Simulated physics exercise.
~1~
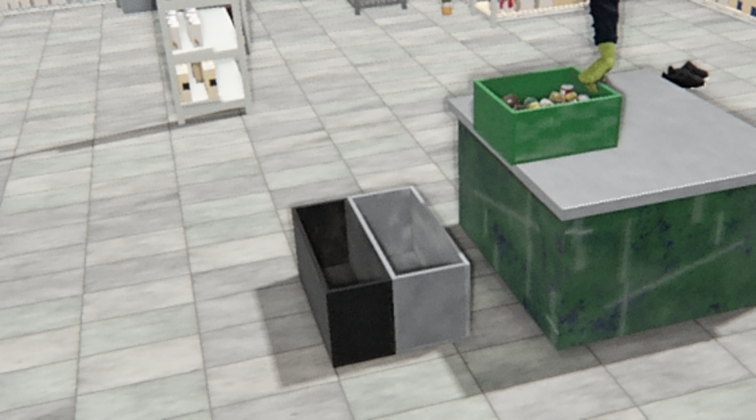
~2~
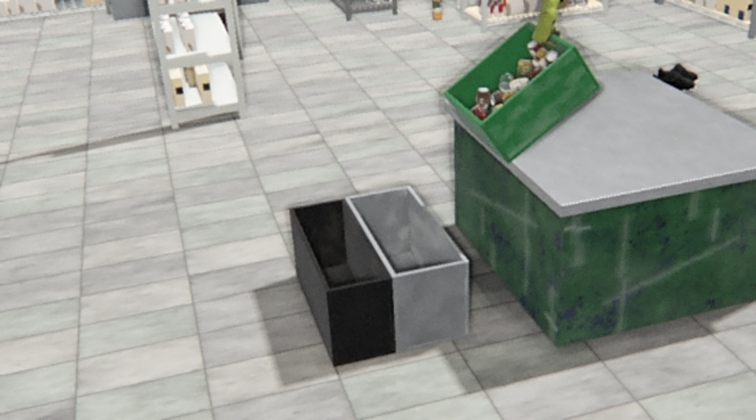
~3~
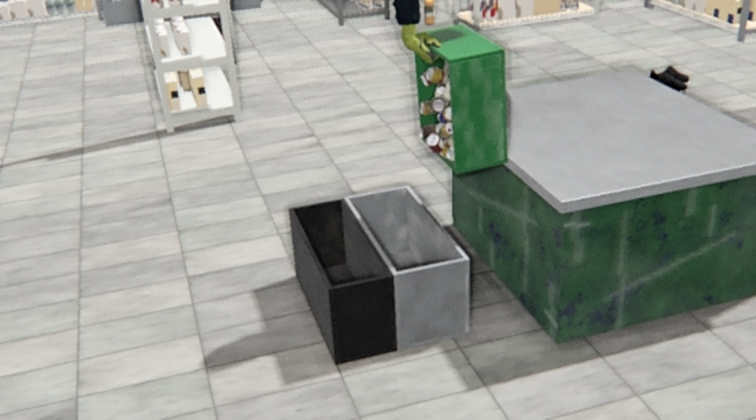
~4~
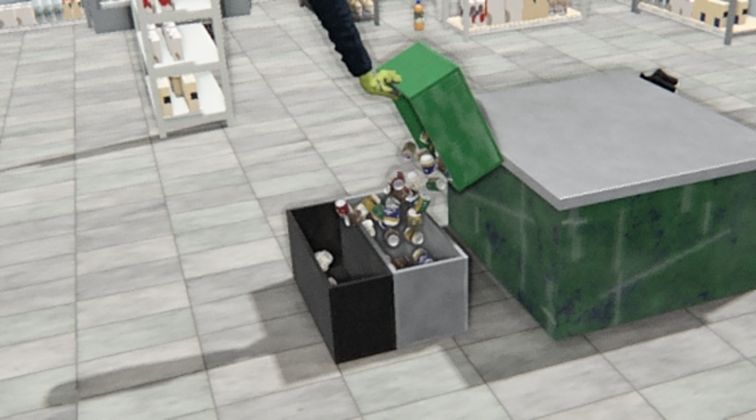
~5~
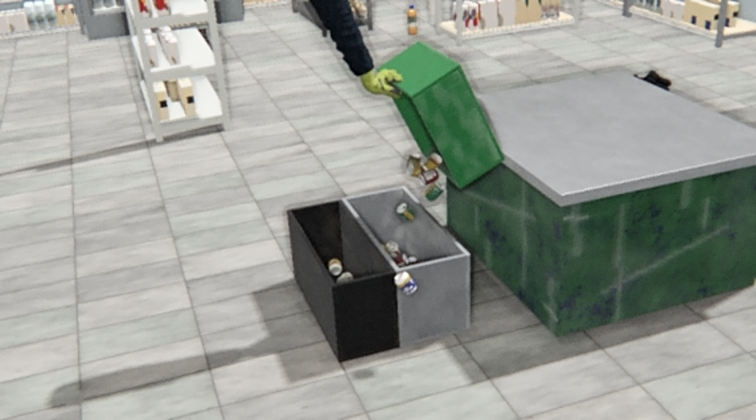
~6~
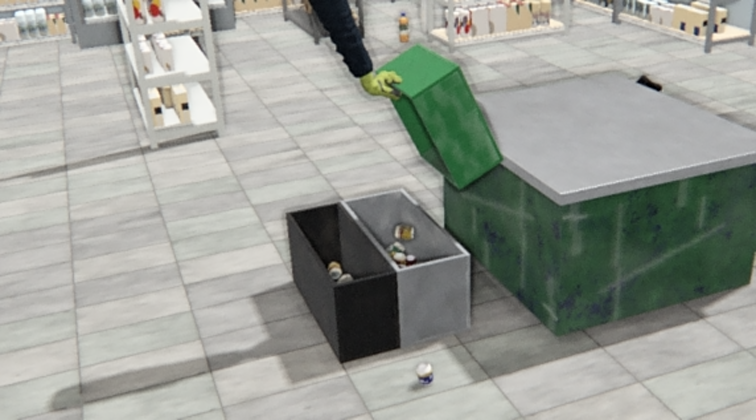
A green crate full of small cans sits on a grey-topped green bench at the right of a shop-like room with a pale tiled floor and shelves behind, seen from above. On the floor to the left stand a grey tote, nearer the bench, and a black bin beside it. A gloved hand tips the crate leftward over the bench edge until it hangs steeply upside down. The cans tumble out, most into the grey tote and a few into the black bin. The crate is held there, looking emptied, while one stray can drops onto the floor in front of the containers.
